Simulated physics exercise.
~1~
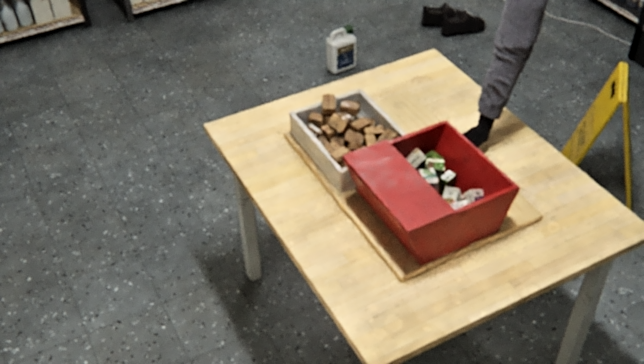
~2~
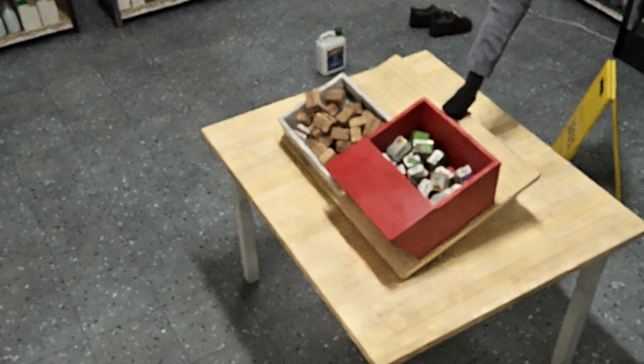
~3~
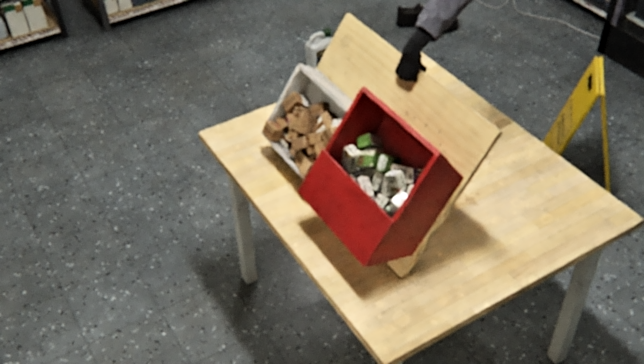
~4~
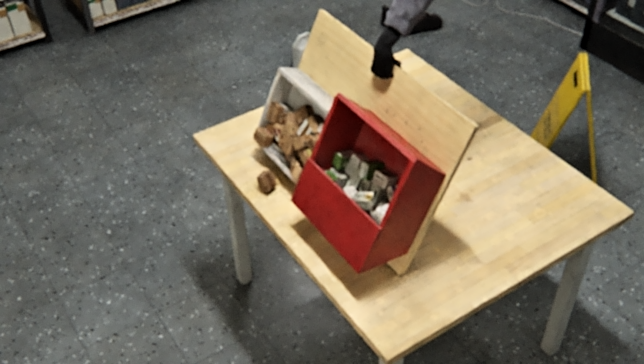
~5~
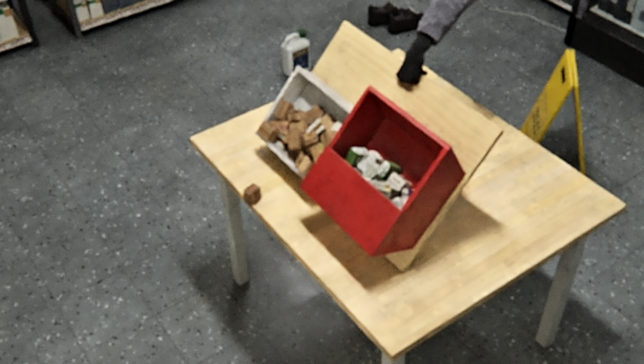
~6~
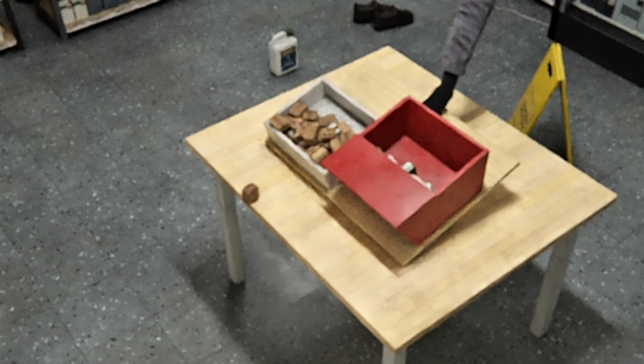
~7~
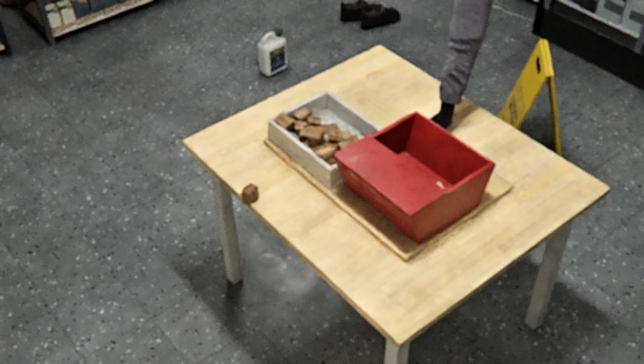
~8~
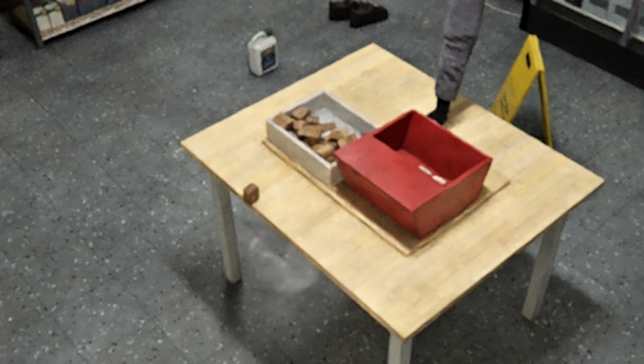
On a wooden table in a shop-like room, a gloved hand levered up a board holding a red basket and a white one, tipping them steeply leftward, then lowered it flat, leaving one brown parcel from the white basket at the table's edge.
